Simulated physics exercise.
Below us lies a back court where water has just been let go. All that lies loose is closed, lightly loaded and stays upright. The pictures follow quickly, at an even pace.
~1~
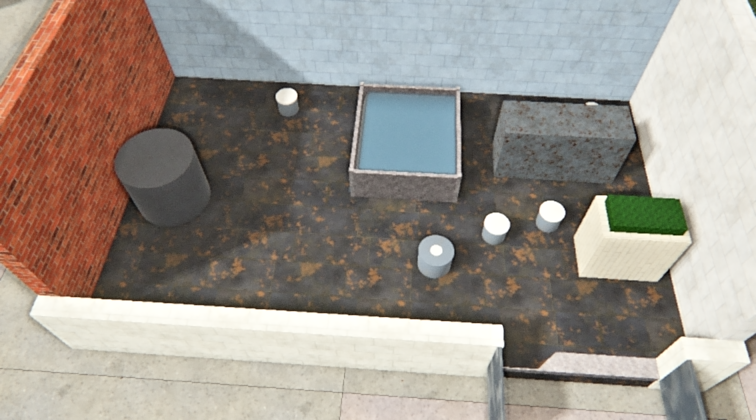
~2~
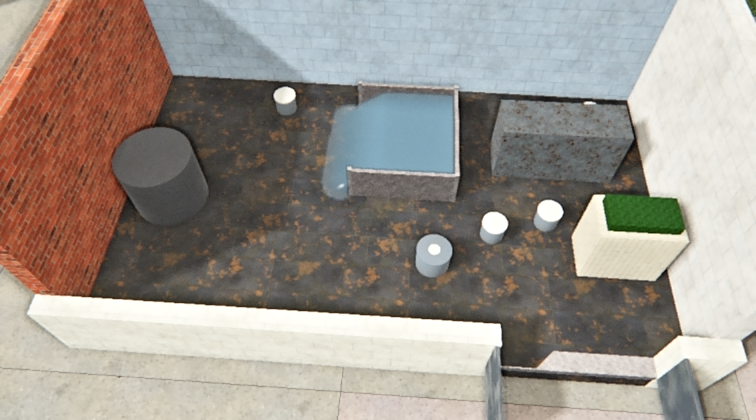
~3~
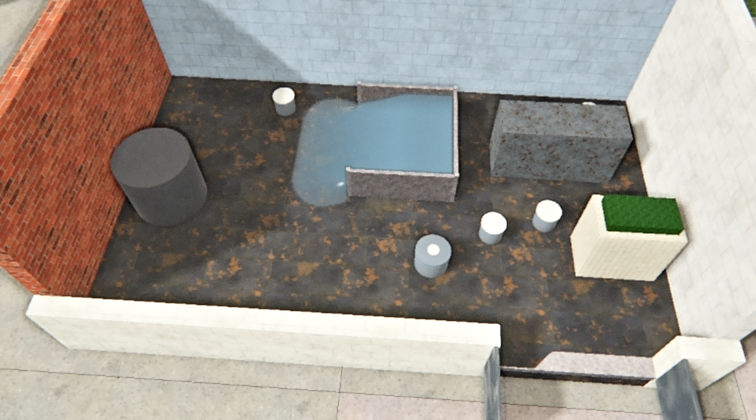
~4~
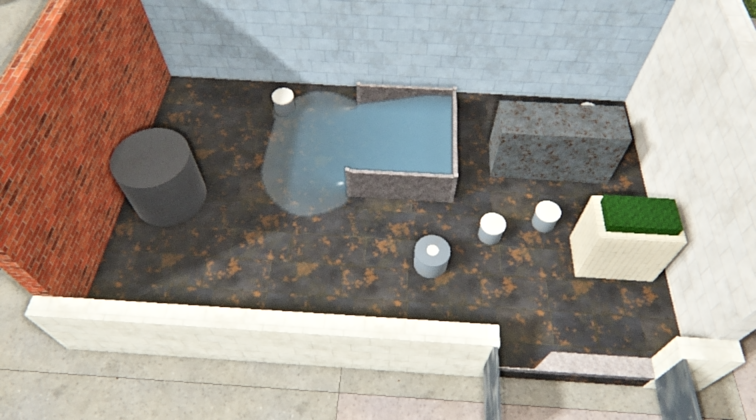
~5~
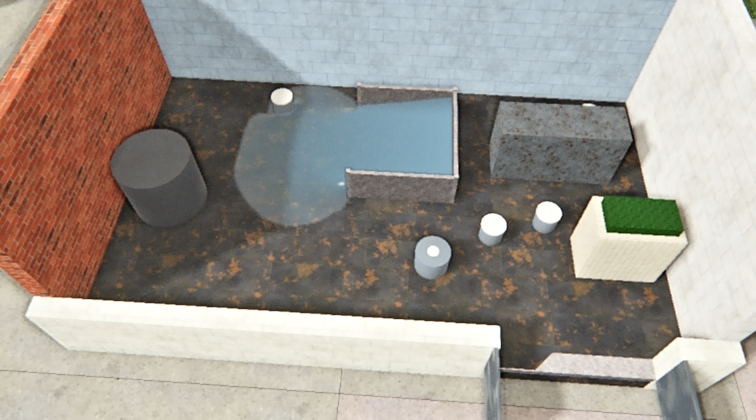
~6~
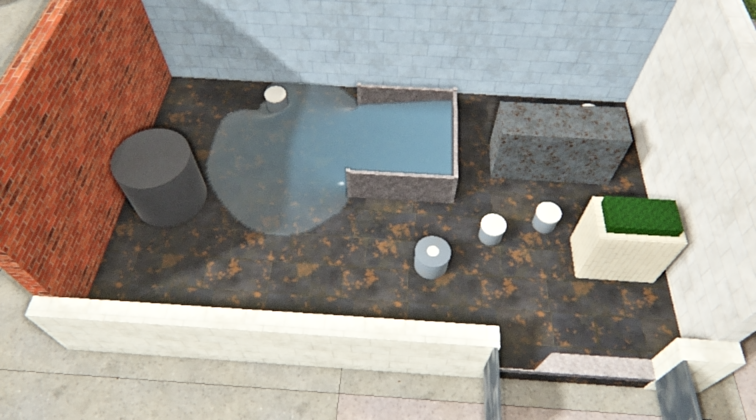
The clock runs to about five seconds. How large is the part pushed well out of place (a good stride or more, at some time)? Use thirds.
Share: Not even a third.
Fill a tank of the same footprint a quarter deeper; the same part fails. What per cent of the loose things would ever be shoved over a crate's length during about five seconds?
Near 20 in a hundred.
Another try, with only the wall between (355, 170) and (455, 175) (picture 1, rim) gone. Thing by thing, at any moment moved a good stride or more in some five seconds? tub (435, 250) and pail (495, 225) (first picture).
In that order: Shifted that much, less than that.
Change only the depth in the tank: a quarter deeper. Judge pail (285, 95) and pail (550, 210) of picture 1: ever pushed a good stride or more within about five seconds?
As listed: That far or more, short of that.
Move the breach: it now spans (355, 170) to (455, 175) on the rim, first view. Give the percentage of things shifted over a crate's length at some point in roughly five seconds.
I make it 20 per cent.
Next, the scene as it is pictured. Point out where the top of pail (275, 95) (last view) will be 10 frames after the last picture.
At about (168, 68).
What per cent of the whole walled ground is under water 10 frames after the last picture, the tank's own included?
About 45 per cent.
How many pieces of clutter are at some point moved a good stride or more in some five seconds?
I count 1.
A moment on, 1 of 5 are well off their spots; 0 afloat.
Next, 1 of 5 are well off their spots; 1 afloat.
Later, 1 of 5 are well off their spots; 1 afloat.
In the end, 1 of 5 are well off their spots, and 1 have been at some point; 1 afloat.
